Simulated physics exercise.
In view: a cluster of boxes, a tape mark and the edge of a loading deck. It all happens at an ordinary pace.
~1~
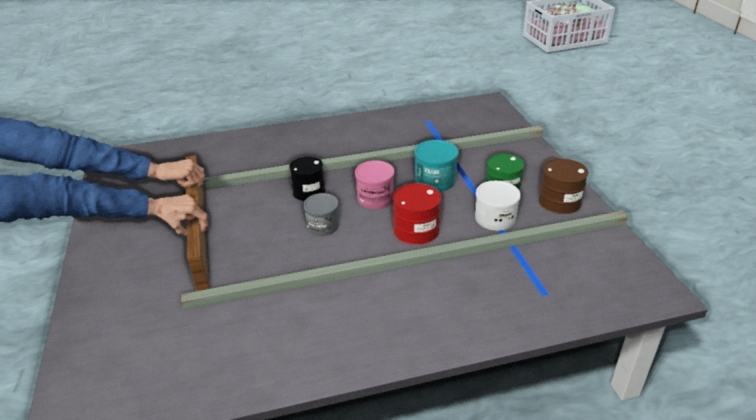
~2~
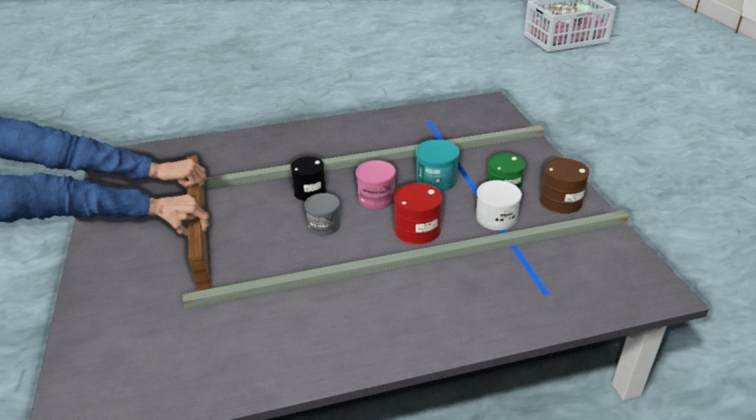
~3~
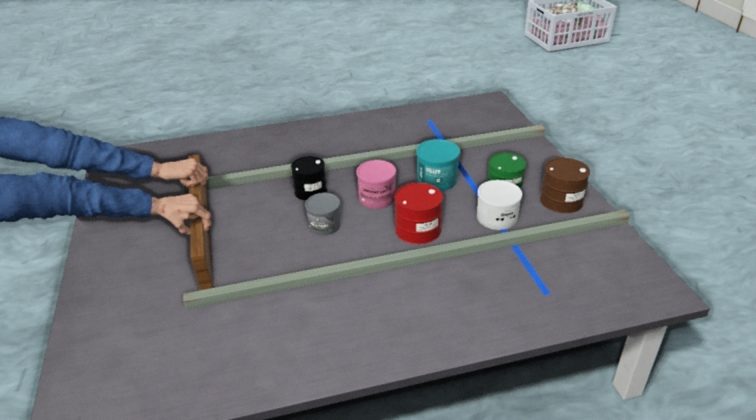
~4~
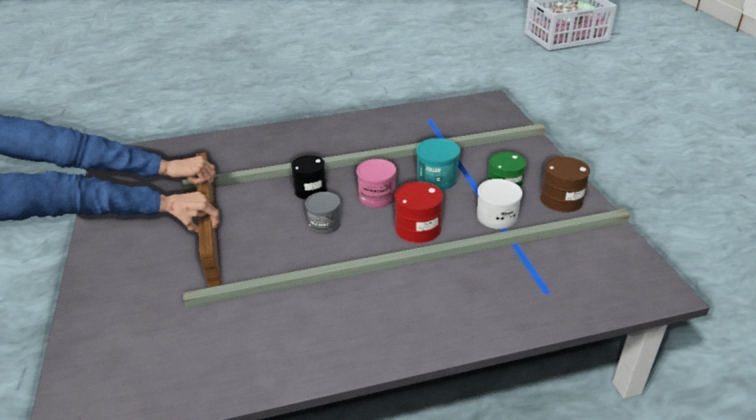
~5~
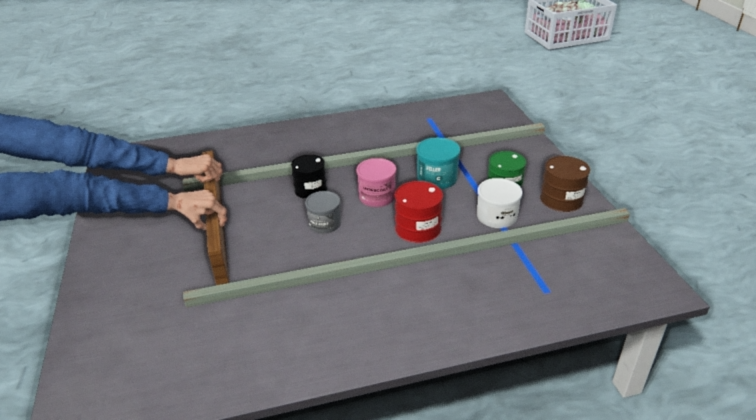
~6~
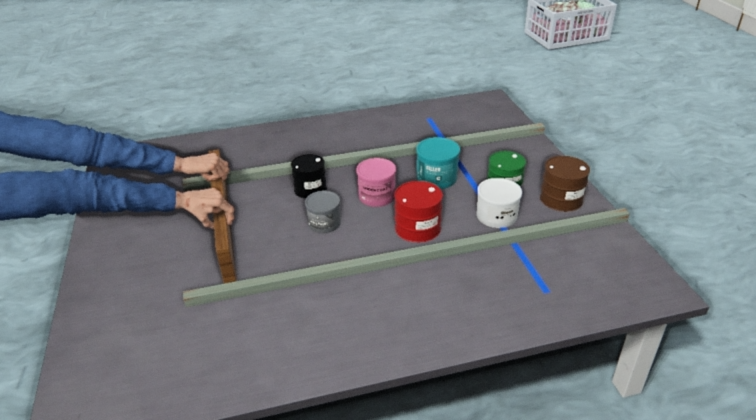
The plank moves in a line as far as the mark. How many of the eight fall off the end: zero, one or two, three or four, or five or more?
As it turns out, the number that fall off is zero.
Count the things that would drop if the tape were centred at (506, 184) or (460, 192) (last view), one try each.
Down on the ground: 1 and 0.
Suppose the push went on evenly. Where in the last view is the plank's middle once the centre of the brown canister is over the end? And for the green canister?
About (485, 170), and (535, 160) for the other.
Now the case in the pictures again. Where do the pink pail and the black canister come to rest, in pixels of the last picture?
The pink pail at (484, 159), the black canister at (470, 143).
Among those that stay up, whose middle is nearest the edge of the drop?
Foremost is the brown canister.
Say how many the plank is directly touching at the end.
It touches 4.
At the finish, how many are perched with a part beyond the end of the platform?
Overhanging: 1.
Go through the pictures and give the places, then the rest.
In the first picture, brown canister (563, 186); green canister (505, 173); white pail (497, 206); plank (197, 220); tape (475, 192).
In the second picture, green canister (506, 173); pink pail (376, 185).
In the third picture, white pail (498, 205); plank (200, 219).
In the fourth picture, brown canister (565, 184); black canister (309, 177).
In the fifth picture, green canister (506, 170); turquoise pail (438, 164).
In the sixth picture, brown canister (564, 183); green canister (506, 170); white pail (498, 203); plank (222, 214); tape (477, 189).
Early on, none off yet; brown canister at rest near (564, 183); green canister at rest near (506, 170); white pail at rest near (498, 203).
Finally, the number that fall off is zero.
